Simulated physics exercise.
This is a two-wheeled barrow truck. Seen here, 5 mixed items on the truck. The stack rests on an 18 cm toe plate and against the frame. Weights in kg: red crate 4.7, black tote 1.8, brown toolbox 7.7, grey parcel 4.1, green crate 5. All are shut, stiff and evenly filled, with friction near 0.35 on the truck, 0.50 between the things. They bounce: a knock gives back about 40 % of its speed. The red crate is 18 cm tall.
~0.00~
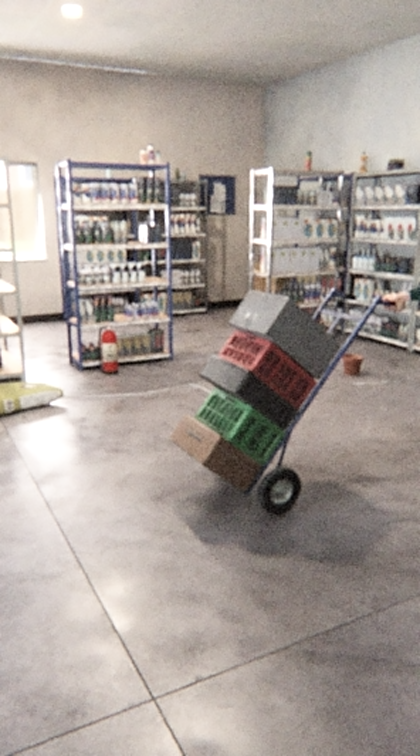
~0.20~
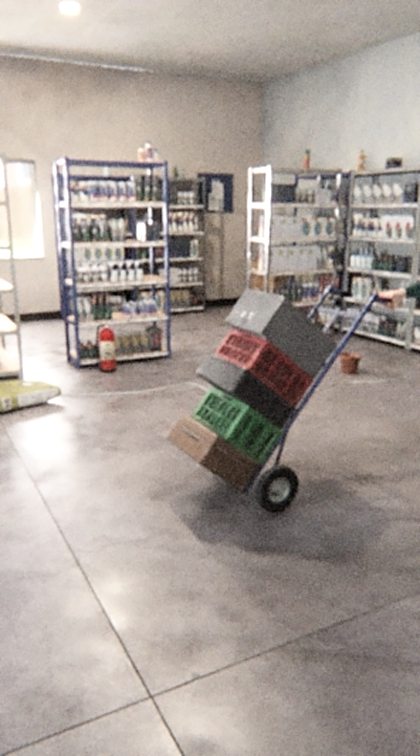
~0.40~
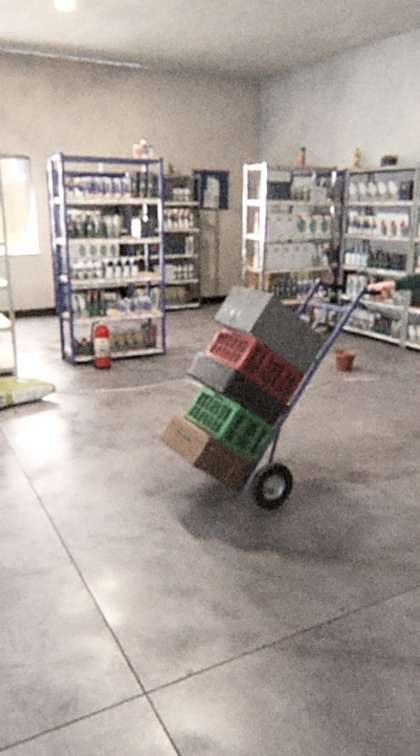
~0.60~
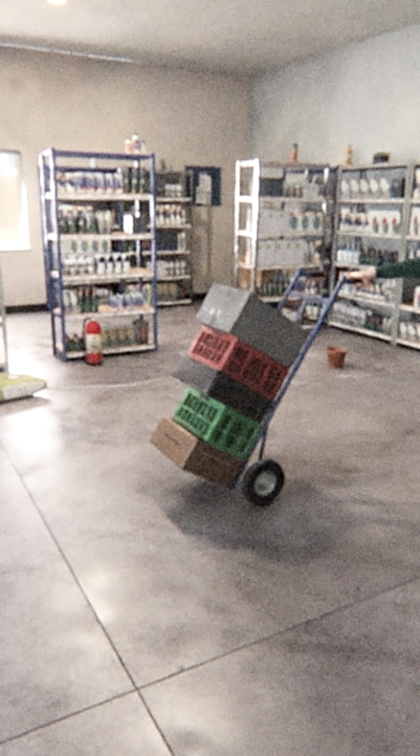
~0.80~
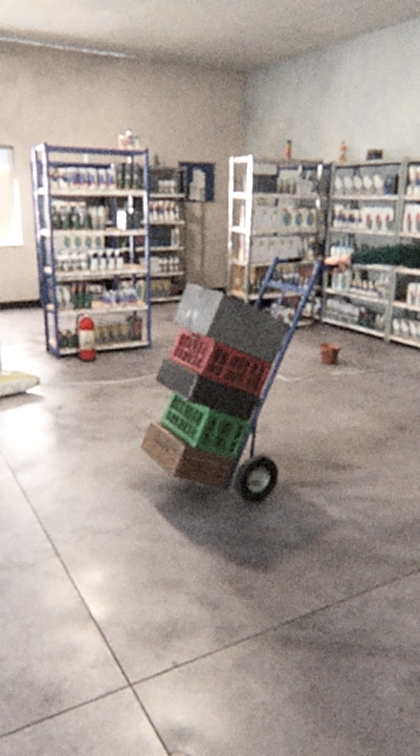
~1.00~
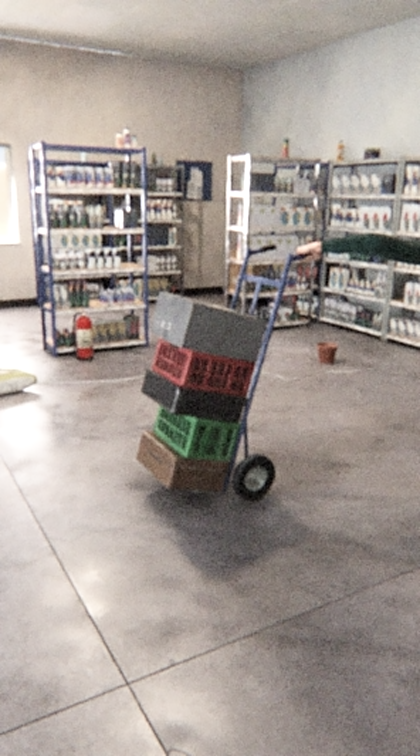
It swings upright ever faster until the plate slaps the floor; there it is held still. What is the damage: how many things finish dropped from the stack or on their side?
Things lost: At least three.
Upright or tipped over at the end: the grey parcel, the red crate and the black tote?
The grey parcel falls over; the red crate tips over; the black tote falls over.
Around 1.60 s, truck upright; red crate tipped 22° against what carries it near (150, 388); black tote tipped 22° against what carries it near (160, 415); grey parcel tipped 22° against what carries it.
Around 2.00 s, truck upright; red crate, black tote and grey parcel now dropped from the stack.
Around 2.40 s, truck upright.
Finally (3.3 s), dropped from the stack, red crate, black tote and grey parcel; the other 2 still in place (within 10 cm). Final places as that camera would see them, red crate near (97, 471), black tote near (136, 468).
